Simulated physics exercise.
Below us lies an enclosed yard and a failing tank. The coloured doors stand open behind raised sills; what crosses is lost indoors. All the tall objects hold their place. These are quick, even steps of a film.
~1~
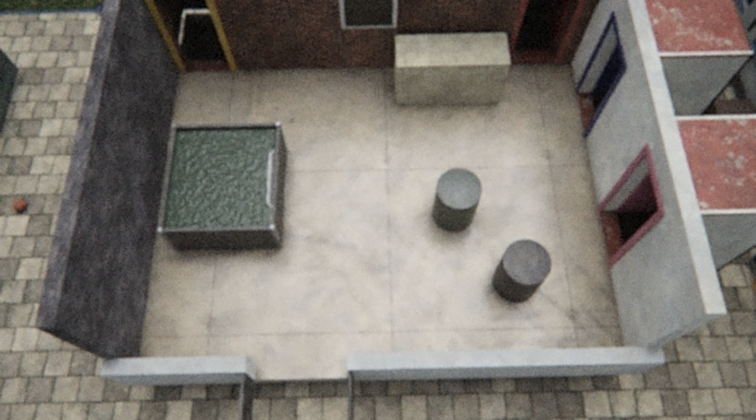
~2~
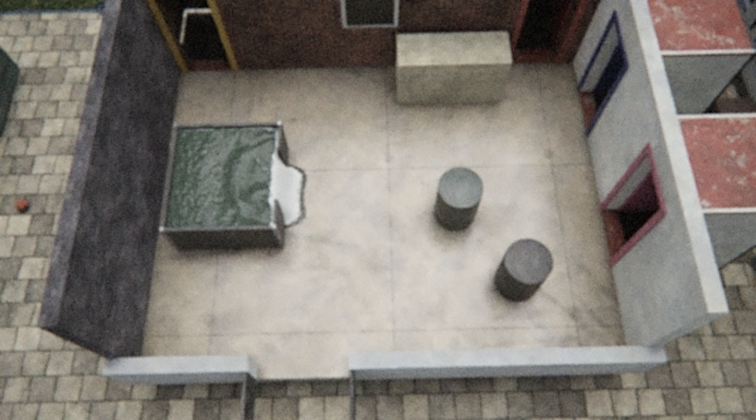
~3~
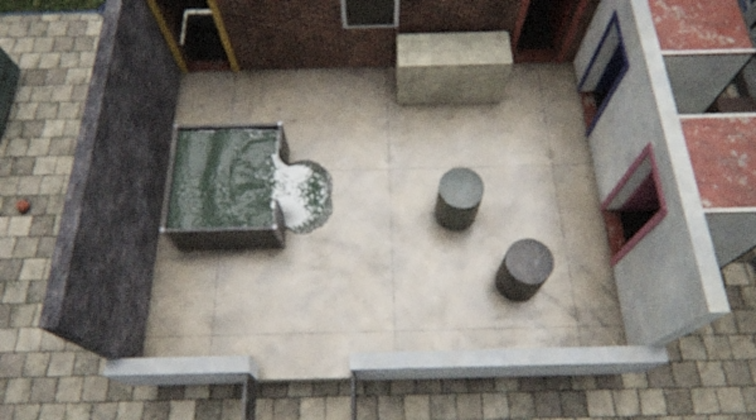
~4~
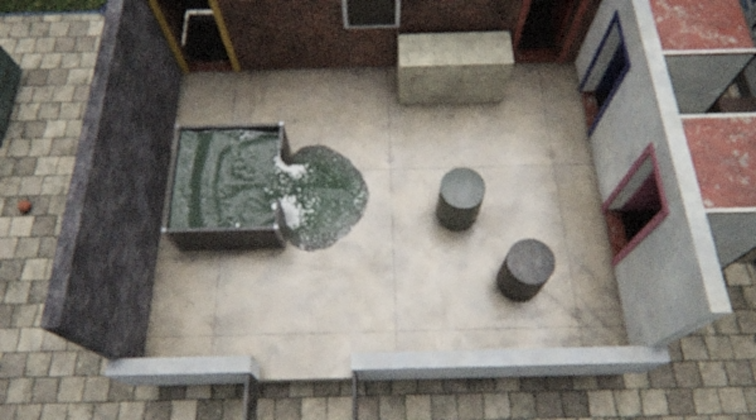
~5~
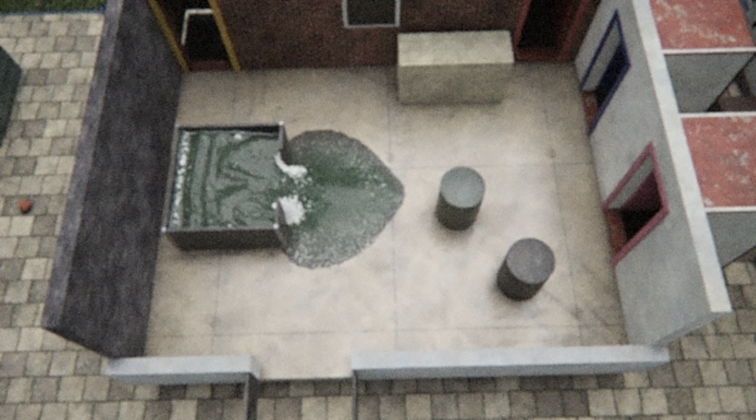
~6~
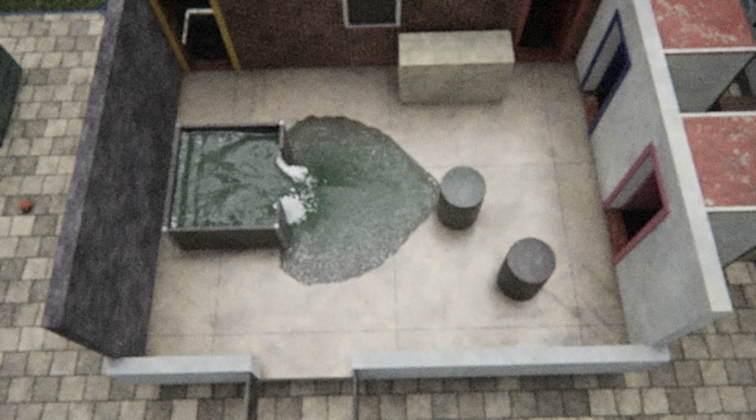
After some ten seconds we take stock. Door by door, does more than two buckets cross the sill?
In the end: The yellow door admits no more than that; the pink door admits no more than that; the blue door lets in a lot; the red door admits no more than that.
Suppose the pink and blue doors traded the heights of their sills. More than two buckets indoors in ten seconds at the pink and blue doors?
One by one: Pink door floods, blue door takes more.
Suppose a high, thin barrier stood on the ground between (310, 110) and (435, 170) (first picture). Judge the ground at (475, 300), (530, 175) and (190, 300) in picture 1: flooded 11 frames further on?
One after the other: Wet, wet, free of water.
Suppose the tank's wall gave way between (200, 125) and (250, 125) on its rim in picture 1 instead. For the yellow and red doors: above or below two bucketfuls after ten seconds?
In short: Yellow is over, red is under.
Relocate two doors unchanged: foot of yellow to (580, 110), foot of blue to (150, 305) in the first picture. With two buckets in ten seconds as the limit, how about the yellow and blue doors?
My reading: Yellow door goes over, blue door takes less.
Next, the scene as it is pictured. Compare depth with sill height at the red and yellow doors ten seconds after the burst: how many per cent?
In turn 40 and 20 per cent.
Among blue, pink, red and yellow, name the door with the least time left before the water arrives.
It is the one in blue.
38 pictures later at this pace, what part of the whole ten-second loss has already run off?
About 75 per cent.
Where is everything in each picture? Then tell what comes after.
In the first picture, the tank at (223, 177) is whole and still.
In the second picture, the front is at (295, 222), out from the gap at (281, 189).
In the third picture, water pours out at (282, 190) and has run to (323, 218).
In the fourth picture, water pours out at (283, 190) and has run to (365, 196).
In the fifth picture, water pours out at (283, 189) and has run to (401, 194).
In the sixth picture, the front is at (436, 199), out from the gap at (283, 189).
A moment on, water covers 35 % of the floor; the yellow door not reached, the pink door not reached, the blue door not reached, the red door not reached.
Next, water covers 50 % of the floor; the yellow door not reached, the pink door not reached, the blue door under two buckets in, the red door not reached.
Then, water covers 65 % of the floor; the yellow door not reached, the pink door wet at the sill, nothing in, the blue door far over two buckets in, the red door wet at the sill, nothing in.
Later, water covers 70 % of the floor; the yellow door not reached, the pink door under two buckets in, the blue door far over two buckets in, the red door wet at the sill, nothing in.
In the end, water covers 95 % of the floor; the yellow door not reached, the pink door under two buckets in, the blue door far over two buckets in, the red door wet at the sill, nothing in.
